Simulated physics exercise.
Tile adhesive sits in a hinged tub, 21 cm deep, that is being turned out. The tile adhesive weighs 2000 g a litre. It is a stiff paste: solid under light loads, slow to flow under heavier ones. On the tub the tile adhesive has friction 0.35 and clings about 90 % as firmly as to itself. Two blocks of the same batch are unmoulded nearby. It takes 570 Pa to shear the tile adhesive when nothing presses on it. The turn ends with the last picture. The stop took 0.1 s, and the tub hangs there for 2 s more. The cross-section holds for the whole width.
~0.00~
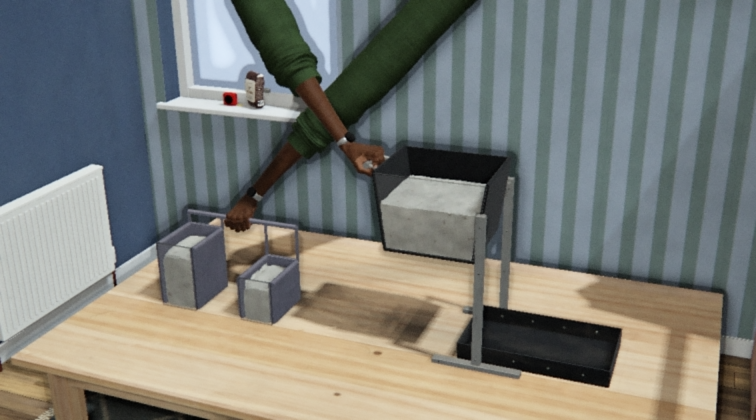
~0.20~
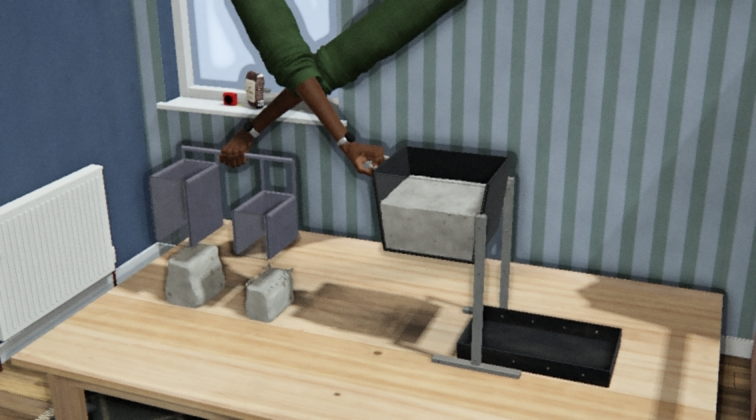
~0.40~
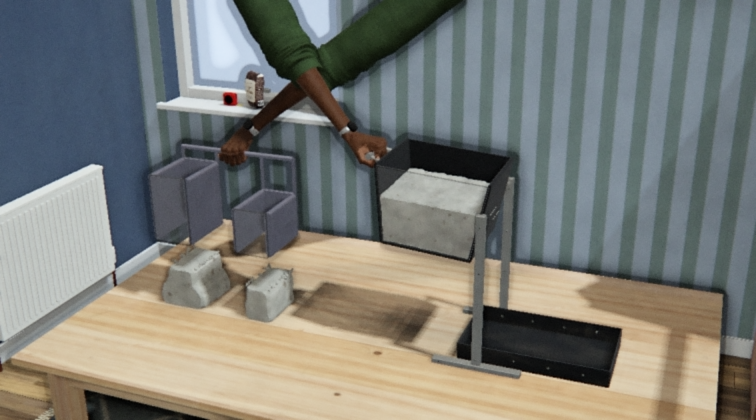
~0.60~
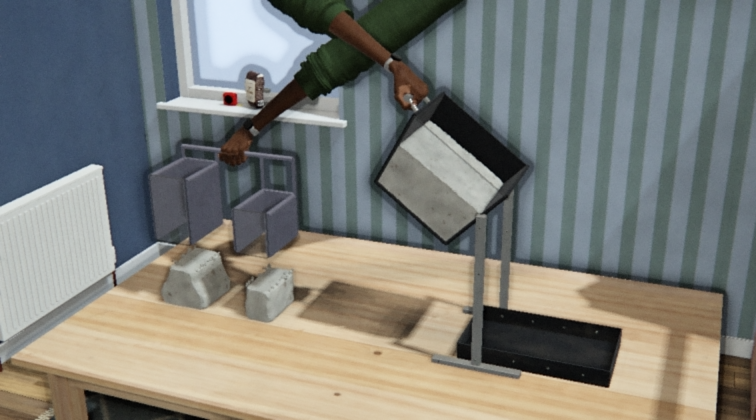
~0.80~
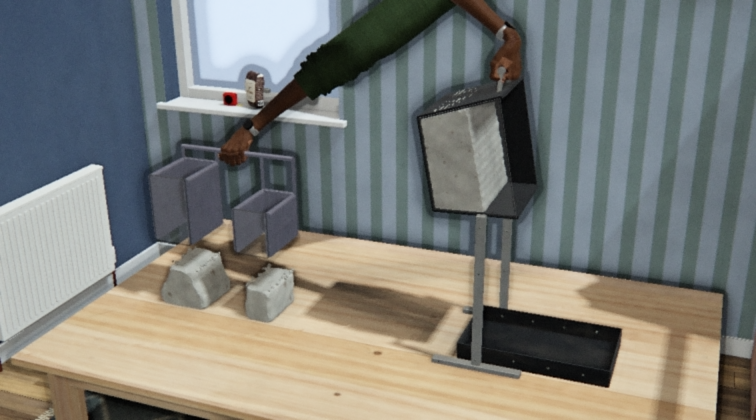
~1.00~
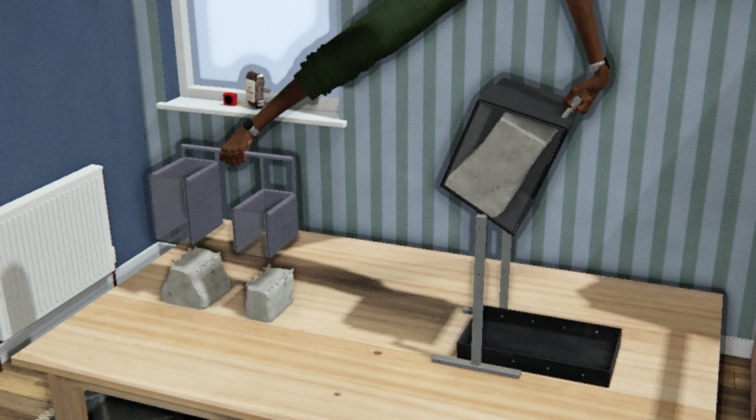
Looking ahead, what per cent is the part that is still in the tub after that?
Expect roughly 5 %.
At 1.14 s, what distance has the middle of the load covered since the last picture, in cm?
Some 14 cm.
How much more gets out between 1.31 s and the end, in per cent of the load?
Some 12 per cent.
After 1.14 s, the tub is at 112 degrees and holds 45 %.
After 1.31 s, the tub is at 112 degrees and holds 18 %.
After 1.48 s, the tub is at 112 degrees and holds 5 %.
After 1.65 s, the tub is at 112 degrees and holds 5 %.
After 3.00 s, at the end, the tub is at 112 degrees and holds 5 %.
